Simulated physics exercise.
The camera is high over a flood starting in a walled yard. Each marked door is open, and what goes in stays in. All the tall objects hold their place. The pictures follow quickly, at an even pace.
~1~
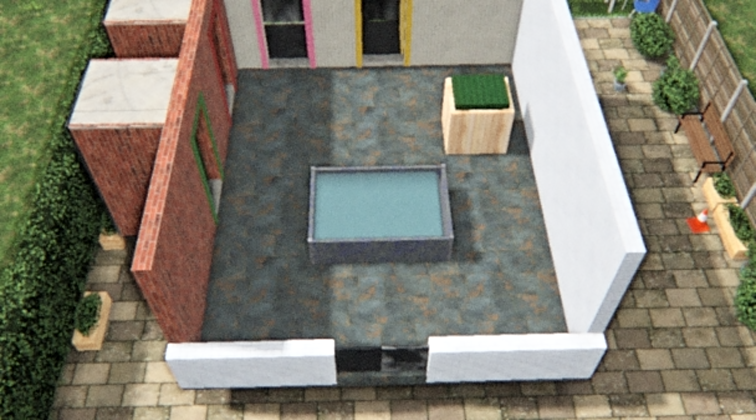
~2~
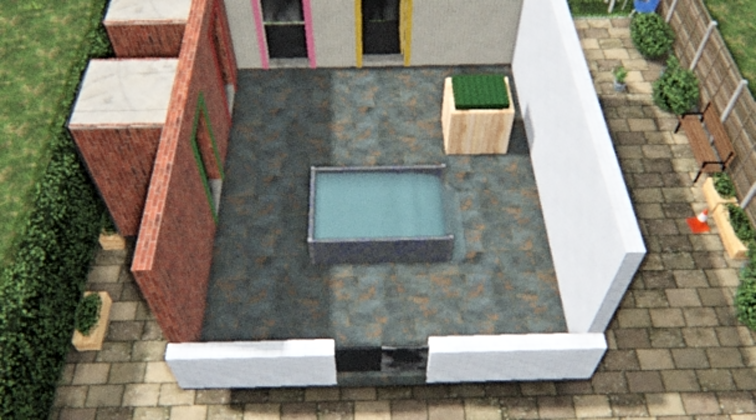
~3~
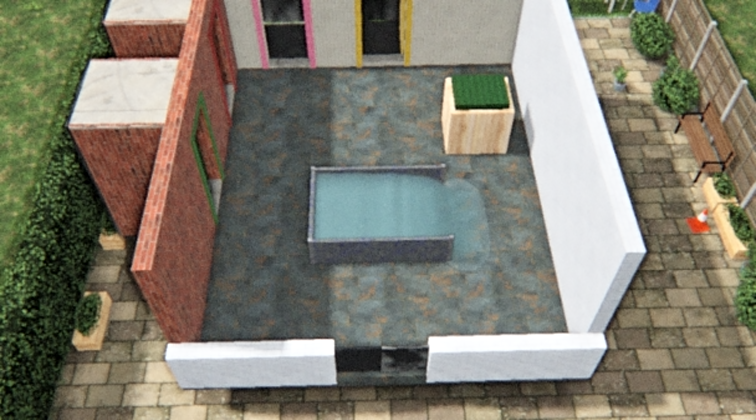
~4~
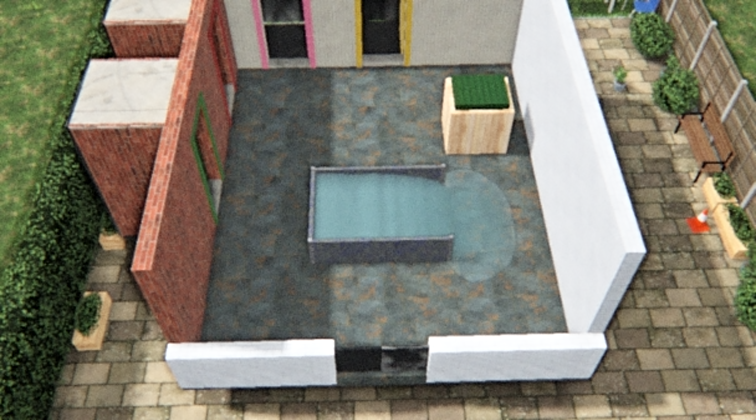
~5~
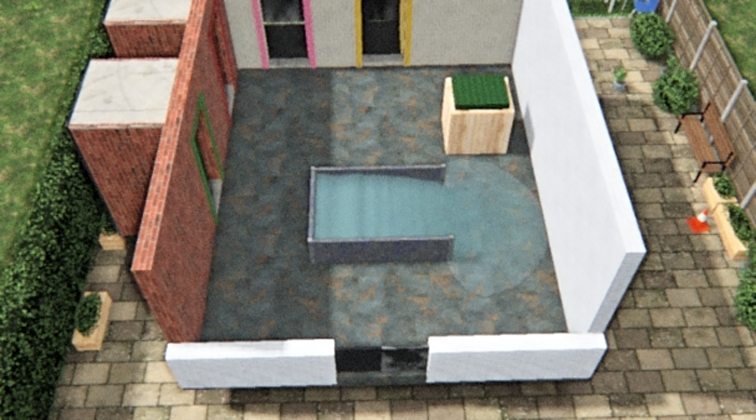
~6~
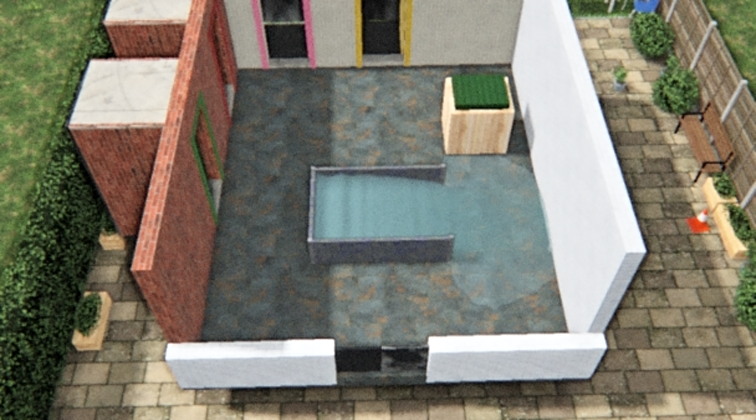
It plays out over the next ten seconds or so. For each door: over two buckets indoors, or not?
One by one: The green door stays under that; the red door stays under that; the pink door stays under that; the yellow door stays under that.
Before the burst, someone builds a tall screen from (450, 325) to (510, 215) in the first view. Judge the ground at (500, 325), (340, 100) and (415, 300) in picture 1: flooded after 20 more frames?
As listed: Covered, free of water, covered.
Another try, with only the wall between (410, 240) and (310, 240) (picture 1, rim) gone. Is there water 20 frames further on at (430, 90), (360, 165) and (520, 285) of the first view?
As listed: Not flooded, no water, wet.
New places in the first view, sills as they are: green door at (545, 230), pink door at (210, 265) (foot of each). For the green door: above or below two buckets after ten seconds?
My reading: Green is over.
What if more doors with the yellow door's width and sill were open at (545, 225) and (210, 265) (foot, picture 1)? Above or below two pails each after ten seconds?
In turn: Floods, keeps below it.
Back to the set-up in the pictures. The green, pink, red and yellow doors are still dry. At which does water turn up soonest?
I say the yellow one.
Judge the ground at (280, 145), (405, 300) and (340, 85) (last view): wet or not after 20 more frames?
One after the other: No water, awash, no water.
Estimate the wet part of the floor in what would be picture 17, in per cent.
Some 20 per cent.
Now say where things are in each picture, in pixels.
Still water in the water tank at (380, 205), in the first picture.
The front is at (451, 262), out from the gap at (444, 217), in the second picture.
Water pours out at (443, 218) and has run to (465, 183), in the third picture.
Water pours out at (443, 218) and has run to (477, 175), in the fourth picture.
Water pours out at (443, 218) and has run to (543, 245), in the fifth picture.
The front is at (555, 269), out from the gap at (443, 218), in the sixth picture.
A moment on, water covers 15 % of the floor; the green door not reached, the red door not reached, the pink door not reached, the yellow door not reached.
Next, water covers 20 % of the floor; the green door not reached, the red door not reached, the pink door not reached, the yellow door not reached.
Then, water covers 40 % of the floor; the green door not reached, the red door not reached, the pink door not reached, the yellow door not reached.
Later, water covers 90 % of the floor; the green door wet at the sill, nothing in, the red door not reached, the pink door wet at the sill, nothing in, the yellow door wet at the sill, nothing in.
In the end, water covers 95 % of the floor; the green door under two buckets in, the red door wet at the sill, nothing in, the pink door wet at the sill, nothing in, the yellow door wet at the sill, nothing in.
